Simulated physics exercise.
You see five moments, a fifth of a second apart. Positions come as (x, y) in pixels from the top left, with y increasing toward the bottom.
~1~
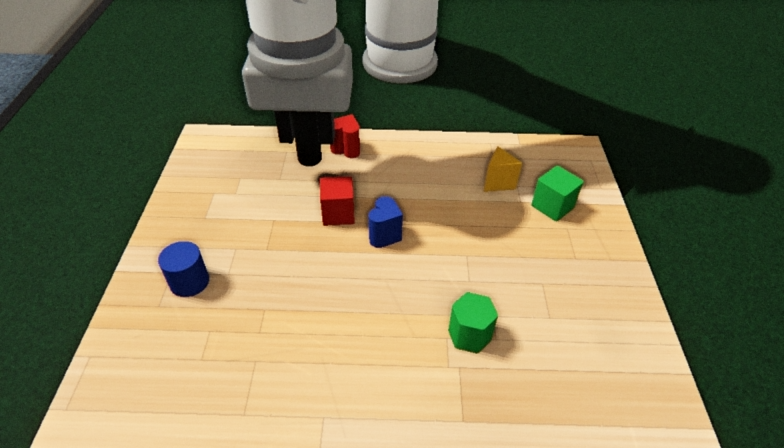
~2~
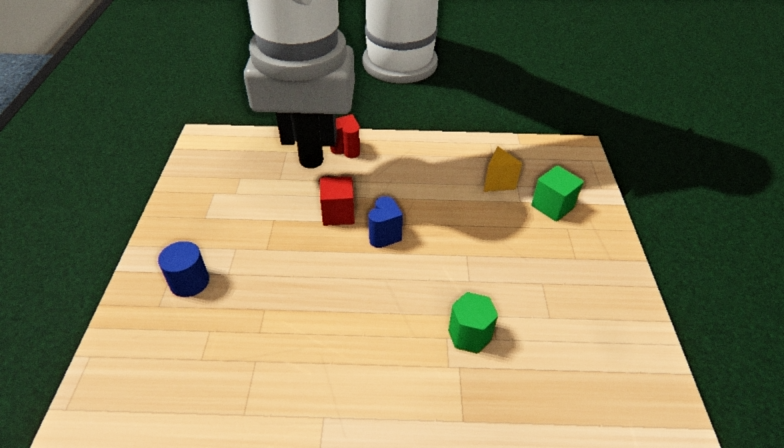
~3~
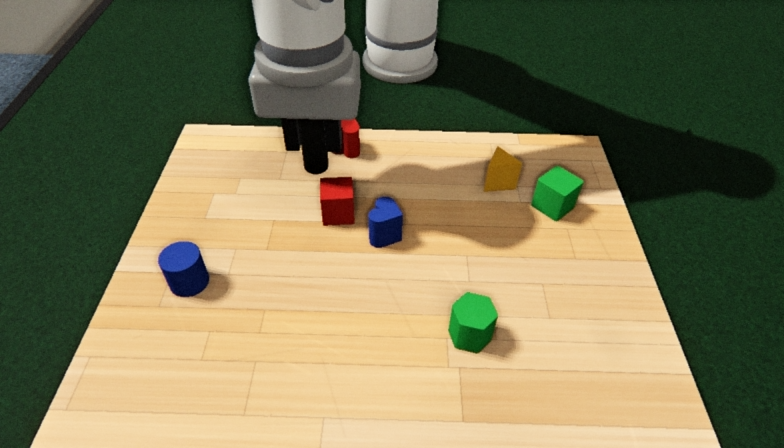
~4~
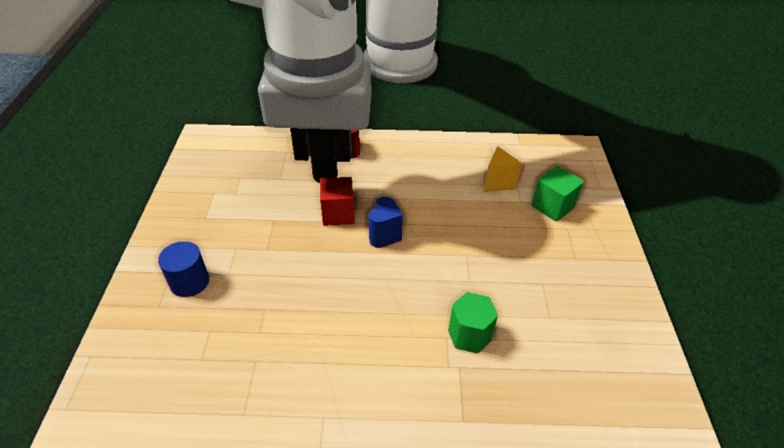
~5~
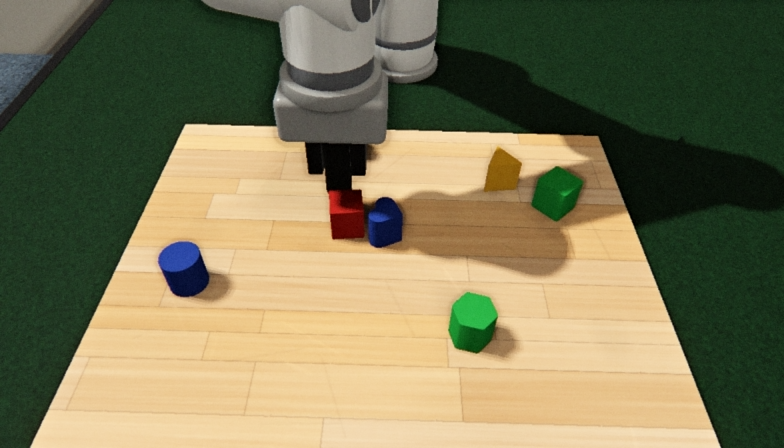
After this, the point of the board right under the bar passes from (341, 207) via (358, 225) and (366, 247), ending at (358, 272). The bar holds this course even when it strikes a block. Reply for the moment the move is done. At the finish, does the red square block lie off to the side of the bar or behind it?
Going by the path, no.
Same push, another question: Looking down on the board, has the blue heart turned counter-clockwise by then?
Short answer: Yes.
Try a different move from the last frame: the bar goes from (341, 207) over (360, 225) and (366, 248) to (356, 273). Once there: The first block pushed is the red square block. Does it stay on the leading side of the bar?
The red square block stays in front.
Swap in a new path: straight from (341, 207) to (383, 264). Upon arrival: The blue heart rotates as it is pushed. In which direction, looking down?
It spins anti-clockwise.
The first path, step by step. One third of the way, bar at (357, 209); red square block at (355, 221).
Two thirds of the way, bar at (366, 231); red square block at (353, 243), turned 30° clockwise; blue heart at (391, 214), turned 35° anticlockwise.
At the end, bar at (358, 256); red square block at (342, 269), turned 40° clockwise; blue heart at (391, 214), turned 35° anticlockwise.
